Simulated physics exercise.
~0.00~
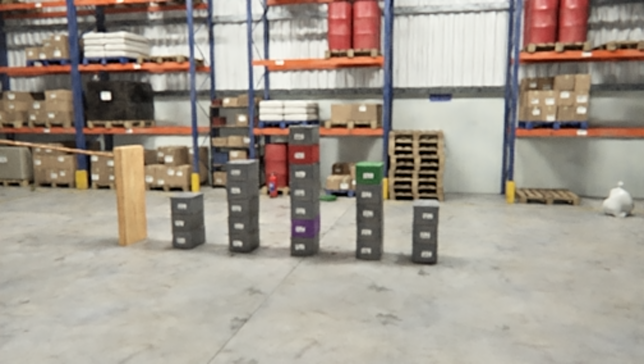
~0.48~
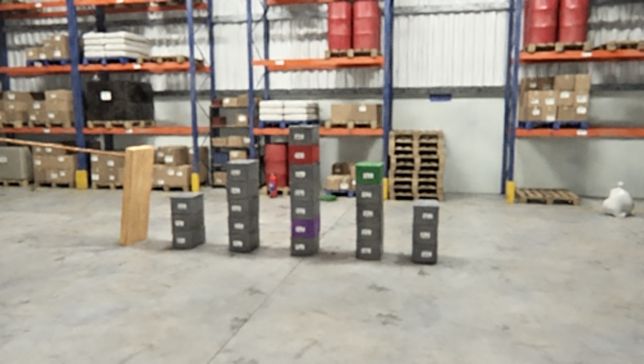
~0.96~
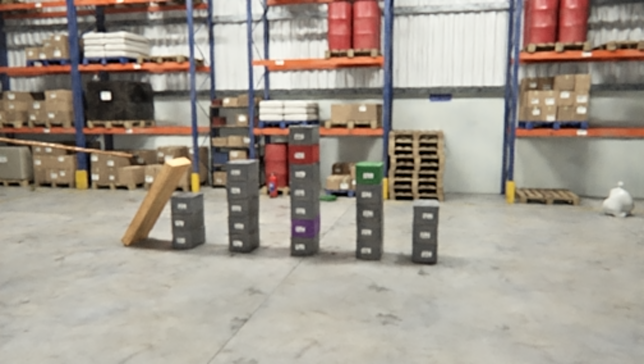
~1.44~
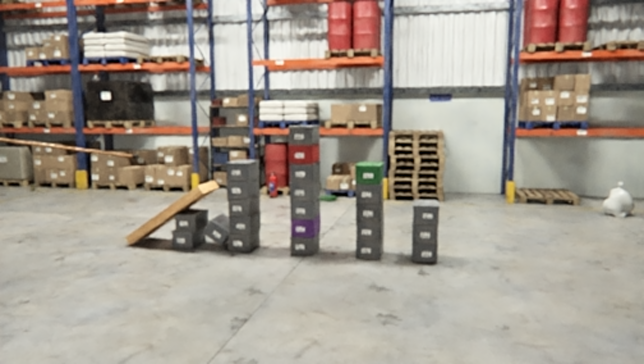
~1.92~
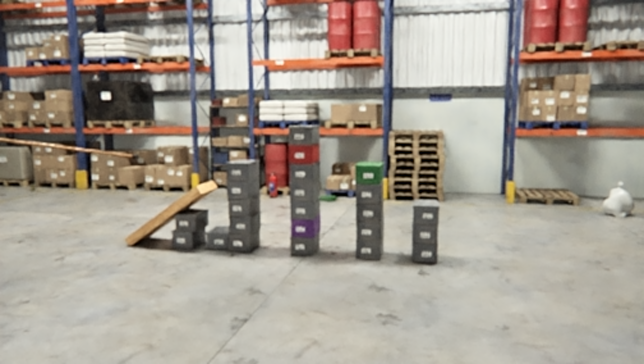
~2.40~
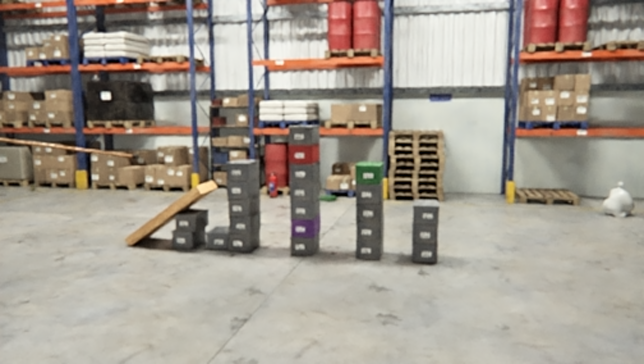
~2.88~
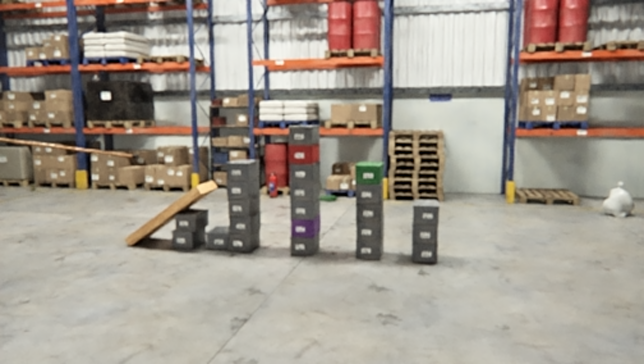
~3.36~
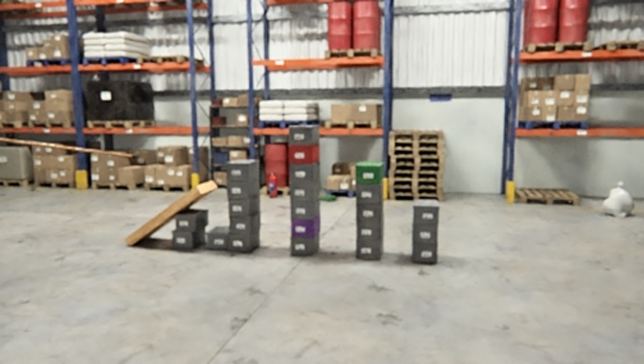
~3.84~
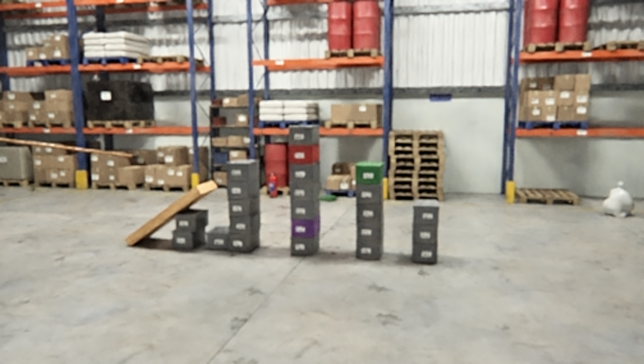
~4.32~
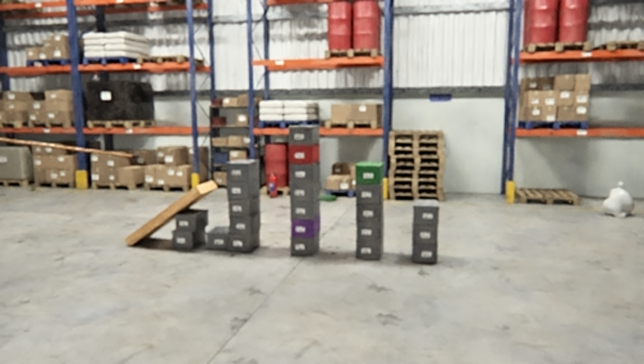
A wooden board tips right, knocks one tote off the nearest pile, and rests leaning there.
